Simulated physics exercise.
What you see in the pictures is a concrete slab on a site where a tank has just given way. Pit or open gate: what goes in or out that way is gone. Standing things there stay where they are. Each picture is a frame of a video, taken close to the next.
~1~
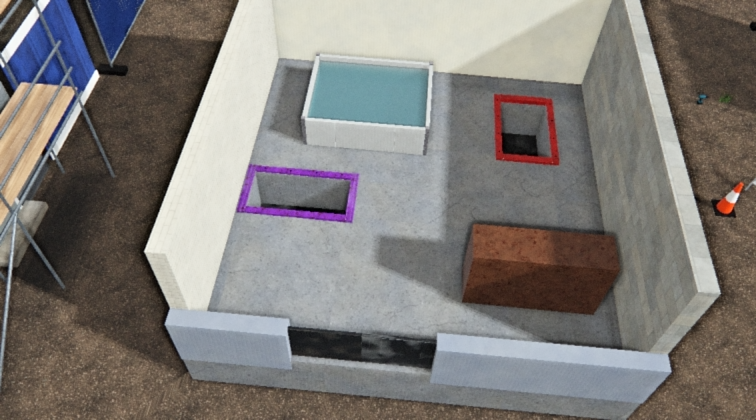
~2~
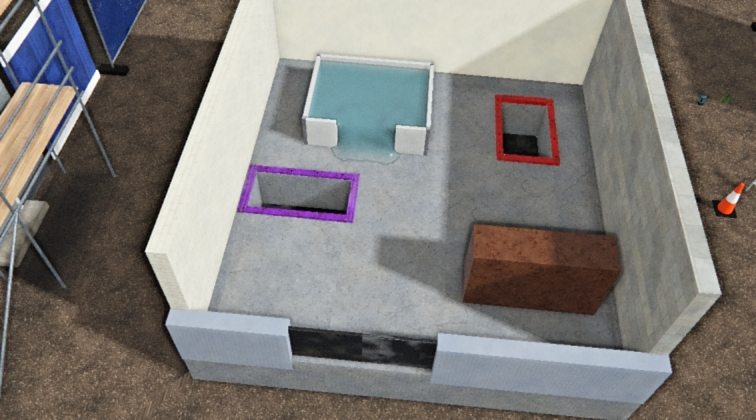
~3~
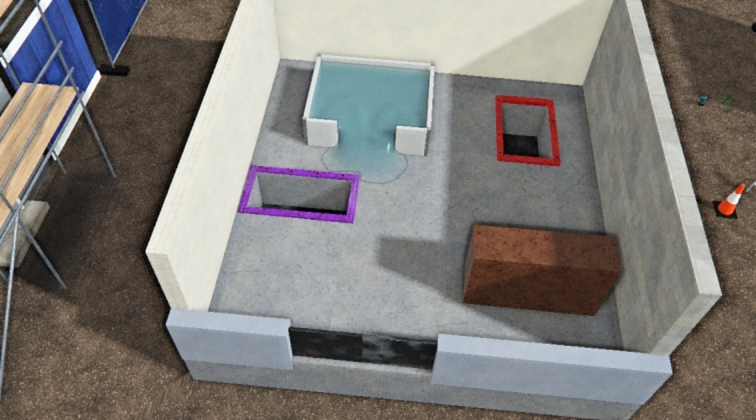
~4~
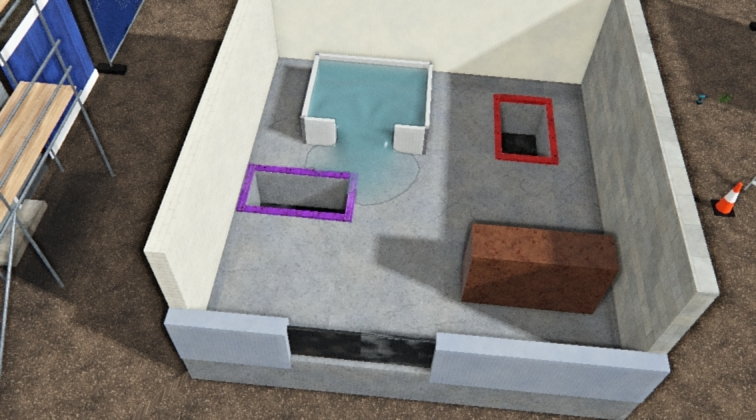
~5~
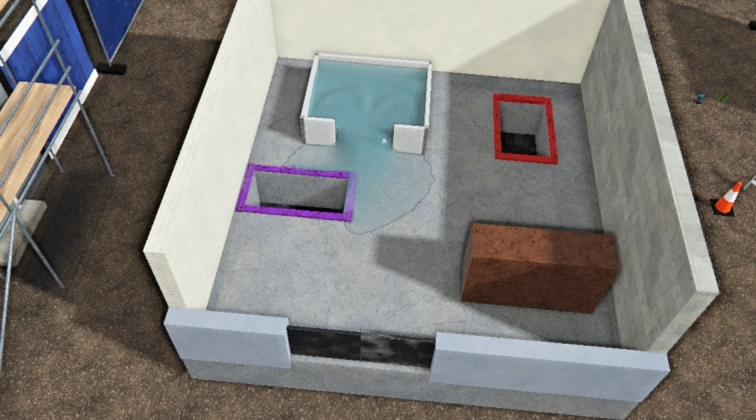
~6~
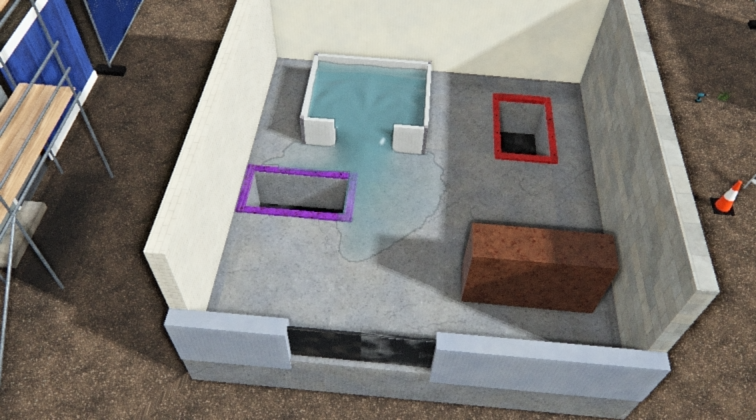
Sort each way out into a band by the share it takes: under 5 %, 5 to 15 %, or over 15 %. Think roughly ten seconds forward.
Shares: The gate takes under 5 %; the red pit takes under 5 %; the purple pit takes over 15 %.
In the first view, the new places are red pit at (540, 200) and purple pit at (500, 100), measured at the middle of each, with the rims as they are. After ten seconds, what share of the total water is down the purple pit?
Roughly 0 per cent ends up in the purple pit.
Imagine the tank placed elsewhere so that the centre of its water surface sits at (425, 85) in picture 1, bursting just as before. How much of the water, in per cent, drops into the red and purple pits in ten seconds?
After ten seconds: Red pit 0 percent, purple pit 6 percent.
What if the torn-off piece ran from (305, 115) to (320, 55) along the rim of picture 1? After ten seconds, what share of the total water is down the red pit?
About 4 percent ends up in the red pit, by my reckoning.
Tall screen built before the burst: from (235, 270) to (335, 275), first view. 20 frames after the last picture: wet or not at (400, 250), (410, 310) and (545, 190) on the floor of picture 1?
One after the other: Covered, awash, free of water.
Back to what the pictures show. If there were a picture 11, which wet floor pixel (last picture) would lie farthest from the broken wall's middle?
My guess is roughly (396, 354).
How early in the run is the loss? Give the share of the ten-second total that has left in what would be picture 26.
Something close to 75 percent by that point.
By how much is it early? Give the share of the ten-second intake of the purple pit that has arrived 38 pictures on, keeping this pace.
My estimate is close to 90 per cent.
A moment on, water covers 25 % of the floor; the gate 0 %, the red pit 0 %, the purple pit 8 %.
Next, water covers 35 % of the floor; the gate 0 %, the red pit 0 %, the purple pit 13 %.
Then, water covers 50 % of the floor; the gate 0 %, the red pit 0 %, the purple pit 18 %.
Later, water covers 65 % of the floor; the gate 0 %, the red pit 0 %, the purple pit 23 %.
In the end, water covers 85 % of the floor; the gate 0 %, the red pit 0 %, the purple pit 24 %.
